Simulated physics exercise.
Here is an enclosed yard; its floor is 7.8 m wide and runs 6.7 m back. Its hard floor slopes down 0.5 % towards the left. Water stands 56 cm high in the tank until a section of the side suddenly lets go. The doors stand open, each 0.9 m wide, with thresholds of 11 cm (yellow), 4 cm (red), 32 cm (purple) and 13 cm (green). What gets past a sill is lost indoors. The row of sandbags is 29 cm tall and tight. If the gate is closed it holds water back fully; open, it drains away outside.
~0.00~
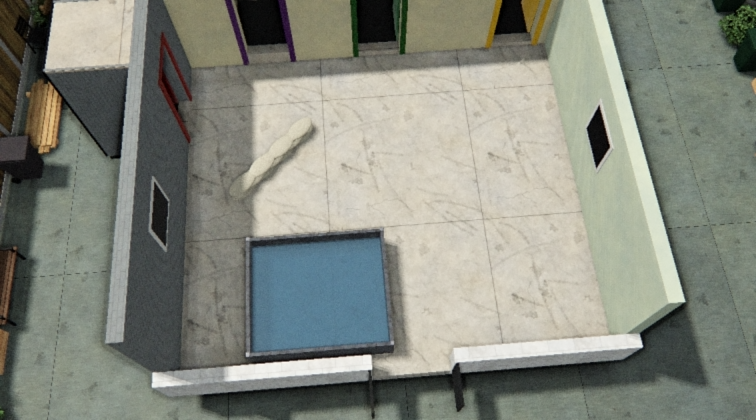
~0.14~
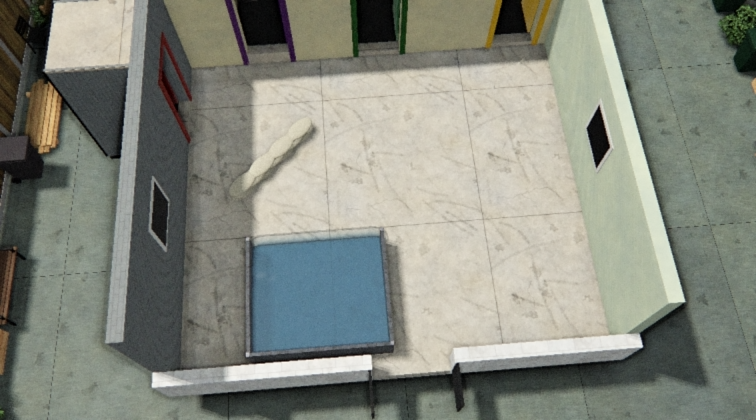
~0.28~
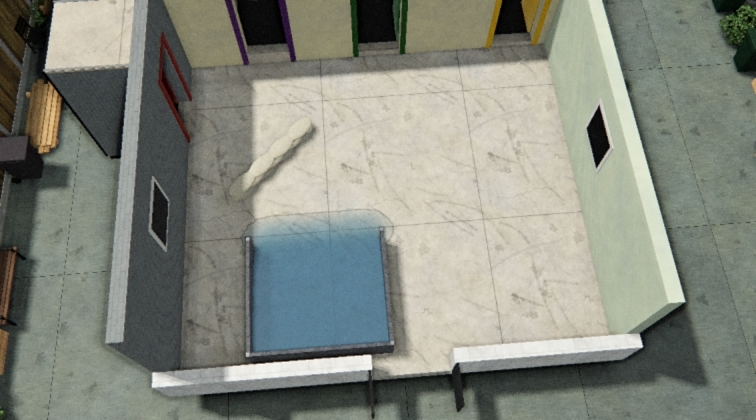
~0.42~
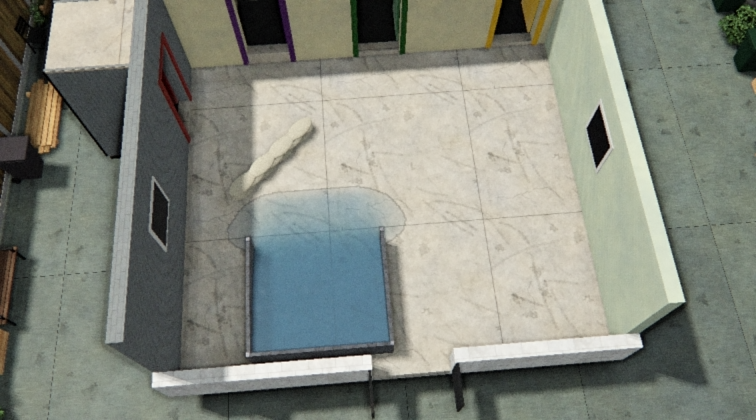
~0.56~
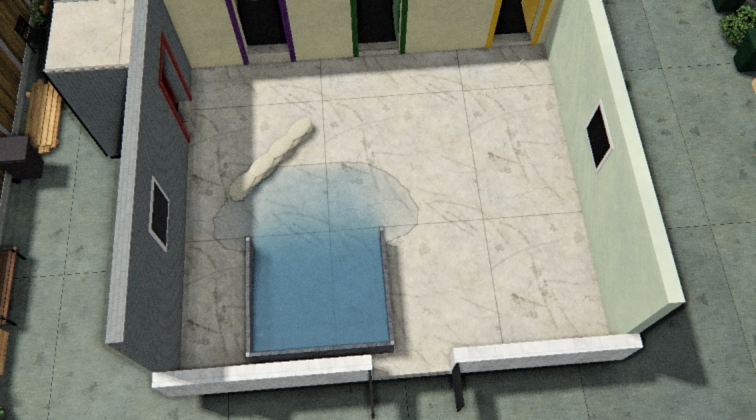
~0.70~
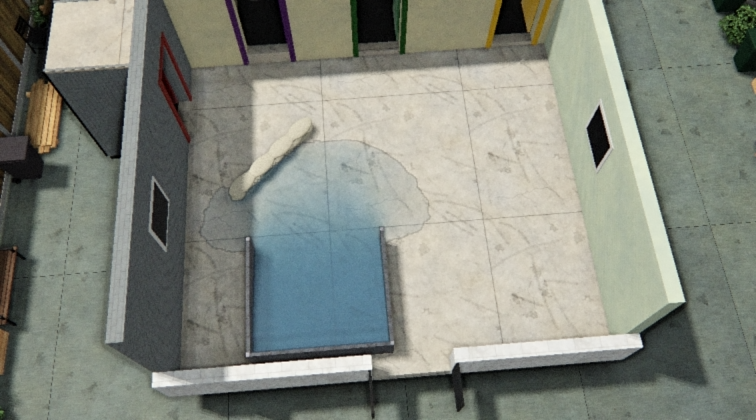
In this clip, blue water sits still in a rectangular tank inside a walled yard, then pours out over its far side and spreads across the pale floor in a widening rounded sheet, reaching a long, pale, lumpy object.
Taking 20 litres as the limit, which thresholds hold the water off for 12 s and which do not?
Within that time: At the yellow door it passes the limit; at the red door it passes the limit; at the purple door it keeps below the limit; at the green door it goes over the limit.
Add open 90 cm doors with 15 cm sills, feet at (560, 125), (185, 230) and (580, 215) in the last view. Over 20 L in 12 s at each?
In turn: Under, under, not over.
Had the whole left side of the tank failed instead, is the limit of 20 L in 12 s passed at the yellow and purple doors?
Against that limit: Yellow not over, purple below.
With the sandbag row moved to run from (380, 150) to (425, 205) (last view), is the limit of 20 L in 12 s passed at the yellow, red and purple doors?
Against that limit: Yellow not over, red above, purple below.
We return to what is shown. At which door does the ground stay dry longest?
It is the yellow one.
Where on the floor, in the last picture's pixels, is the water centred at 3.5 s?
At about (347, 162).
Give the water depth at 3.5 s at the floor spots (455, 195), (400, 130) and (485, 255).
Roughly 0, 9 and 0 cm, in turn.
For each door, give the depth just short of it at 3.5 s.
In cm: Yellow 11, red 3, purple 5, green 22.
After 1.4 s water covers 25 % of the floor and is deepest (32 cm) near (269, 181); yellow door not reached, red door not reached, purple door not reached, green door not reached.
After 2.2 s water covers 35 % of the floor and is deepest (32 cm) near (278, 173); yellow door not reached, red door 2 cm at the sill, 0 L in, purple door 3 cm at the sill, 0 L in, green door 27 cm at the sill, 16 L in.
After 3.5 s water covers 55 % of the floor and is deepest (24 cm) near (390, 55); yellow door 11 cm at the sill, 0 L in, red door 3 cm at the sill, 0 L in, purple door 5 cm at the sill, 0 L in, green door 22 cm at the sill, 96 L in.
After 7.0 s water covers 85 % of the floor and is deepest (12 cm) near (583, 345); yellow door 12 cm at the sill, 43 L in, red door 8 cm at the sill, 17 L in, purple door 3 cm at the sill, 0 L in, green door 7 cm at the sill, 122 L in.
After 12.0 s water covers 95 % of the floor and is deepest (9 cm) near (402, 340); yellow door 3 cm at the sill, 45 L in, red door 6 cm at the sill, 48 L in, purple door 6 cm at the sill, 0 L in, green door 5 cm at the sill, 122 L in.
